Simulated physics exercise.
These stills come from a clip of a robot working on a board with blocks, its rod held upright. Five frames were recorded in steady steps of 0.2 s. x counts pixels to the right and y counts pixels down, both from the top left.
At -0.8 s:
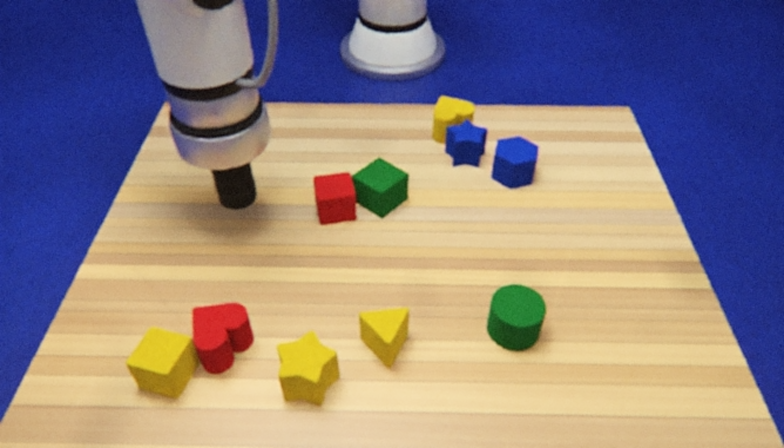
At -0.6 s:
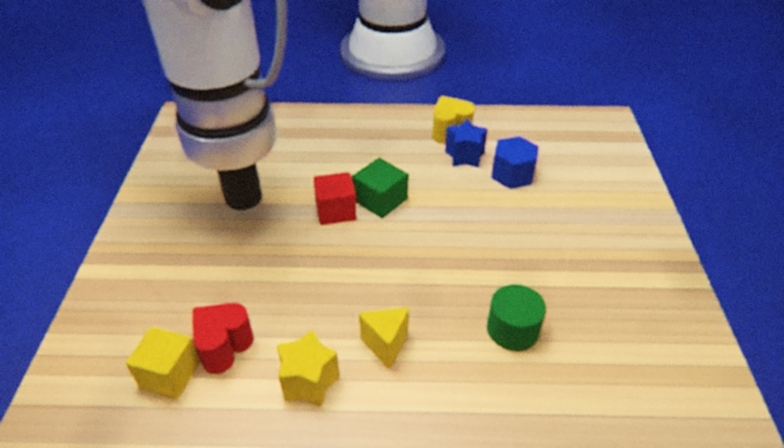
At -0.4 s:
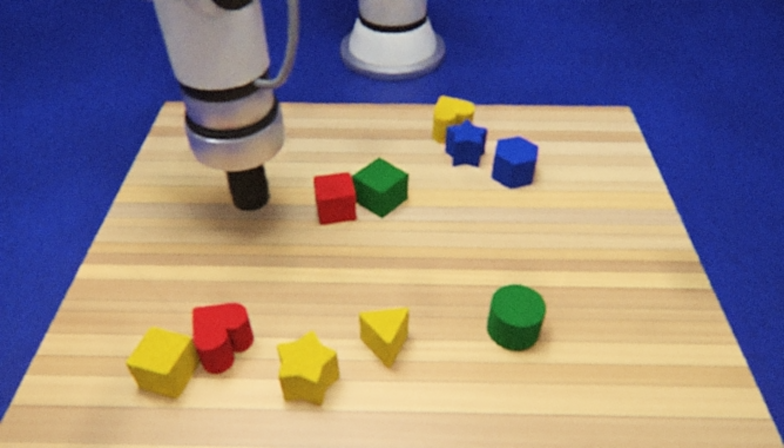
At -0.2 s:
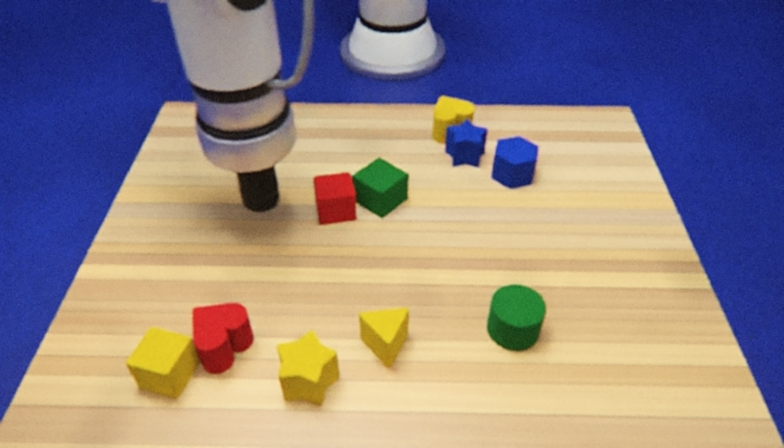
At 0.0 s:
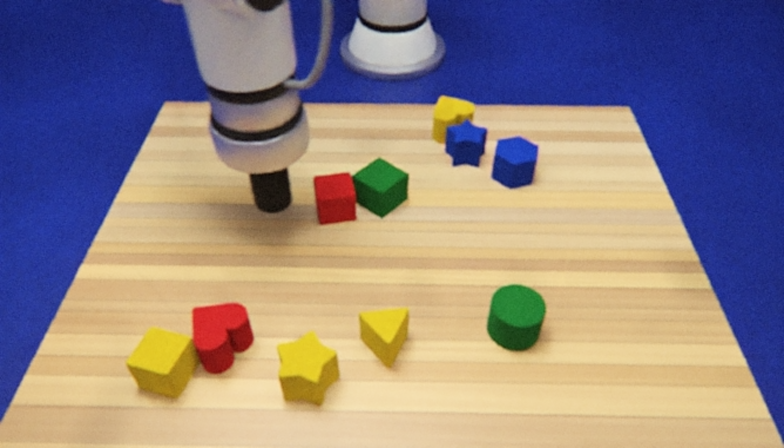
A robot arm moves slightly right above a wooden board while the colored blocks stay still.
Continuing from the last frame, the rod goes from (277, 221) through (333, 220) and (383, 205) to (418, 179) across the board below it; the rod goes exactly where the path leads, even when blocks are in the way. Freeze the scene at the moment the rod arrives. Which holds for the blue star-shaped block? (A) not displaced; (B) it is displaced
My pick is B.
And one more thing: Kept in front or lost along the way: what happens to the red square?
In front, still.
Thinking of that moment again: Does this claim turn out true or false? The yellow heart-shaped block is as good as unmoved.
The statement is correct.
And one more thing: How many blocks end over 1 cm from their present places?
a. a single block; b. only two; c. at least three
c (at least three)
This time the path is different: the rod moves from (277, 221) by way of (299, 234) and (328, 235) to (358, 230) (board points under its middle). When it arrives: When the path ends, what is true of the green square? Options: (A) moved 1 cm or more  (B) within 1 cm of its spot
A: Moved 1 cm or more.
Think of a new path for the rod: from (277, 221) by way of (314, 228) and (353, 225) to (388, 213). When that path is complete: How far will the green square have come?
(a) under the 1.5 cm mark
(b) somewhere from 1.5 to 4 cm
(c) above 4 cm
Answer: C.
What follows on the original path. One third of the way, rod (333, 201); red square (362, 178), turned 30° anticlockwise; green square (398, 166).
Two thirds of the way, rod (385, 185); red square (411, 162), turned 40° anticlockwise; green square (441, 147).
At the end, rod (418, 160); red square (446, 140), turned 25° anticlockwise; green square (480, 132), turned 15° clockwise; yellow heart-shaped block not moved; blue star-shaped block (500, 115), turned 25° anticlockwise; blue hexagon (521, 148), turned 15° clockwise.
